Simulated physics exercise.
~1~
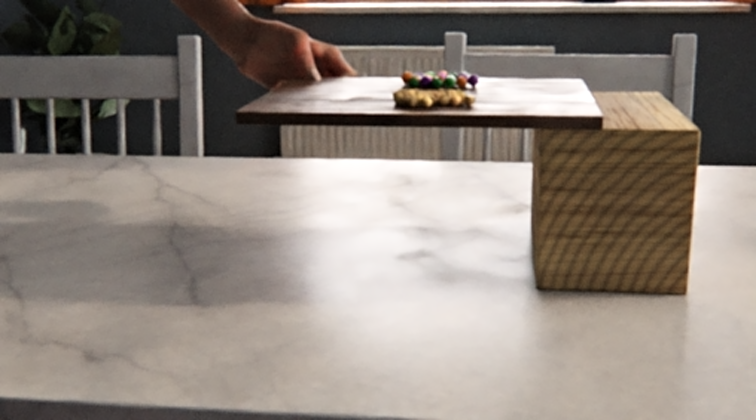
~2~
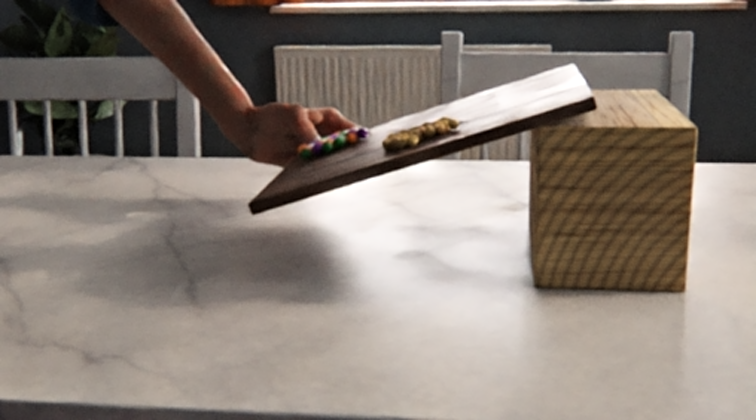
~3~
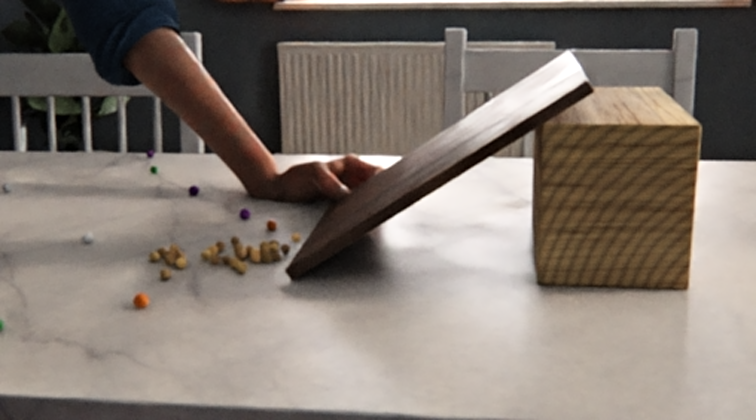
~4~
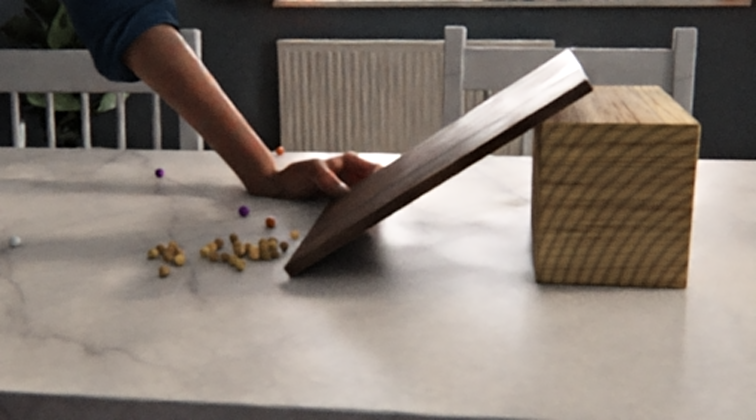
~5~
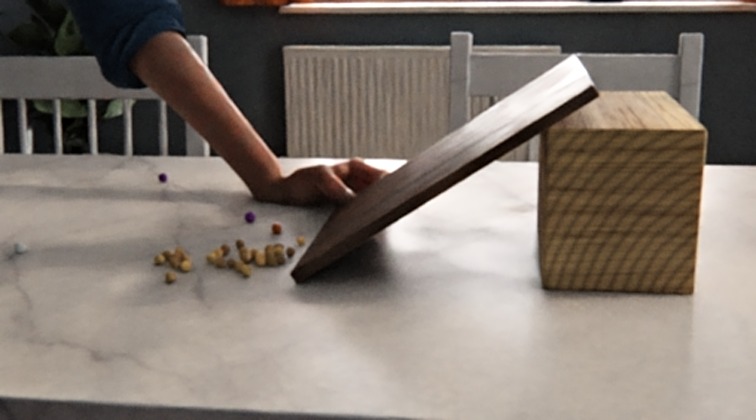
On a marble table, a hand lowers a board propped on a wooden block, colourful beads scattering left past clustered brownish bits.
